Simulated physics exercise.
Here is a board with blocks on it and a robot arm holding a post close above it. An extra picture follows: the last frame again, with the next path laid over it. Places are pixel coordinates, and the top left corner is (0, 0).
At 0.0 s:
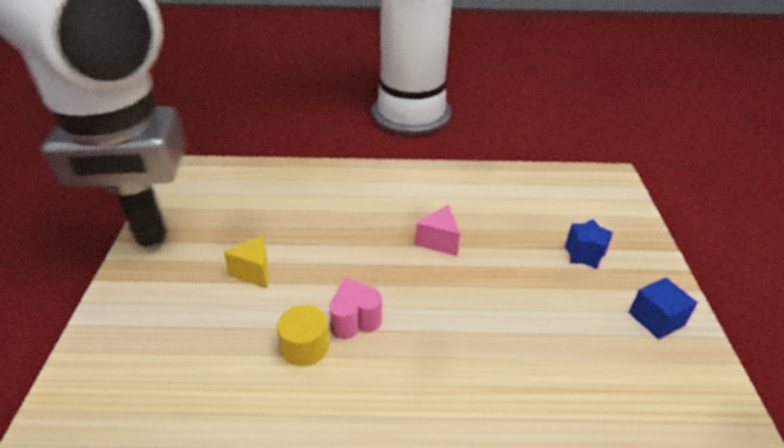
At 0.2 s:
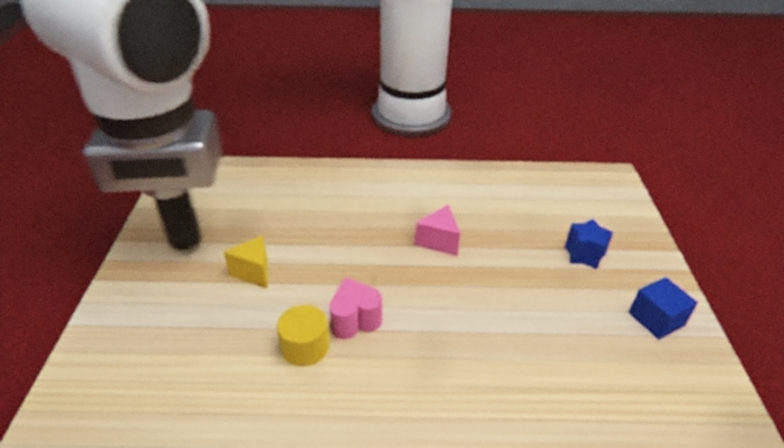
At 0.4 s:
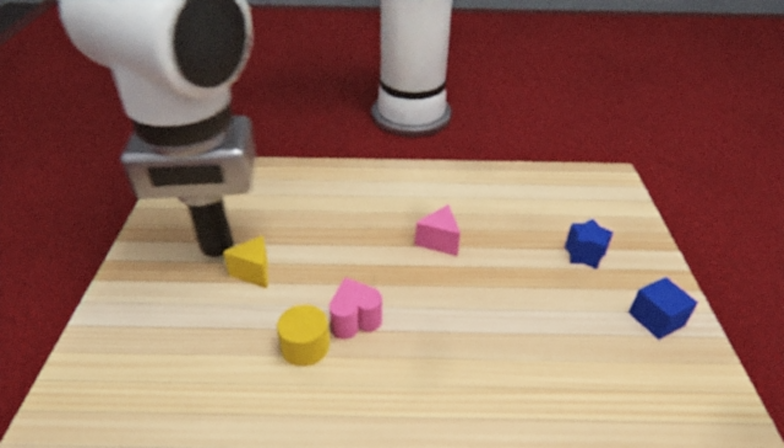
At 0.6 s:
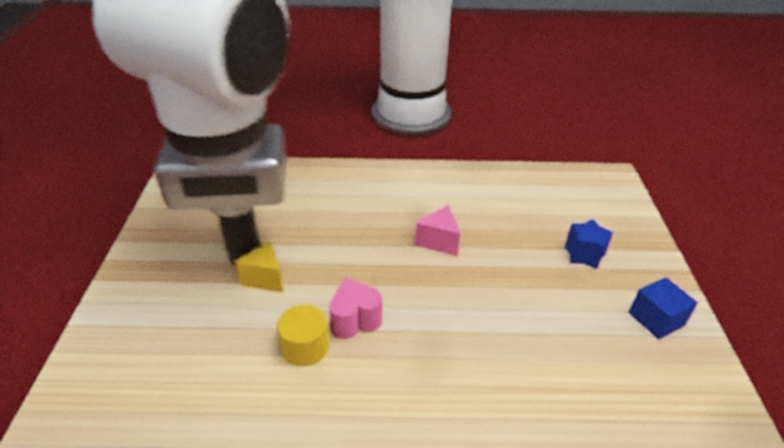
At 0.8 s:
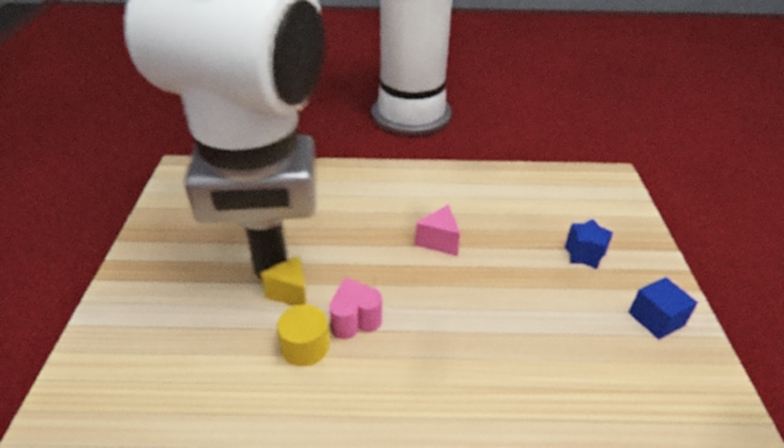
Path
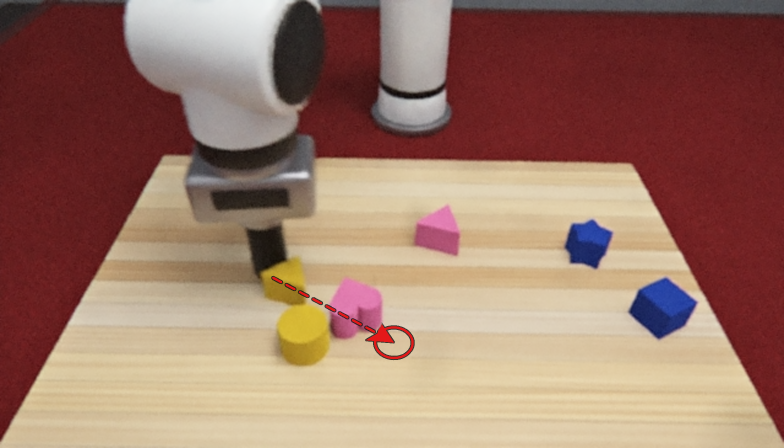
A white robot arm with a dark post moves rightward across the left side of a pale wooden board, seen from above at an angle by a still camera, with red floor behind. A yellow triangle, yellow cylinder and pink heart sit left of centre, a pink triangle near the middle, and a blue star and cube at right. The post reaches the yellow triangle and pushes it a short way right and toward the viewer, while the other blocks stay still.
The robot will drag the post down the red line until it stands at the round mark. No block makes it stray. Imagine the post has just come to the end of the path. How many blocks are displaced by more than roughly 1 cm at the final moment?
Going by the path, two of them shift by more than about 1 cm.
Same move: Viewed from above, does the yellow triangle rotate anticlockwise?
I'd say no.
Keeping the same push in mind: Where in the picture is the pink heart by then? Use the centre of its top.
My best guess is (434, 329).
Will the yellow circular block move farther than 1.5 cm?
Going by the path, no.
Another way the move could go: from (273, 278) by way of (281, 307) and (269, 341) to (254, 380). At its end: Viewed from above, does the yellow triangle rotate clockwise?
Going by the path, no.
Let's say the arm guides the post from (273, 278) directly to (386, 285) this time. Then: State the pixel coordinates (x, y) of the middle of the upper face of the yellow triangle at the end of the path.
It should be at (305, 281) by then.
Path on the board, in a line from (273, 278) to (394, 342).
What follows on the original path. One third of the way, post (310, 289); yellow triangle (323, 295), turned 20° clockwise; pink heart (358, 299), turned 15° anticlockwise.
Two thirds of the way, post (351, 311); yellow triangle (354, 323), turned 20° clockwise; yellow circular block (301, 328); pink heart (392, 312), turned 20° anticlockwise.
At the end, post (394, 334); yellow triangle (363, 338), turned 60° clockwise; yellow circular block (301, 328); pink heart (434, 329).
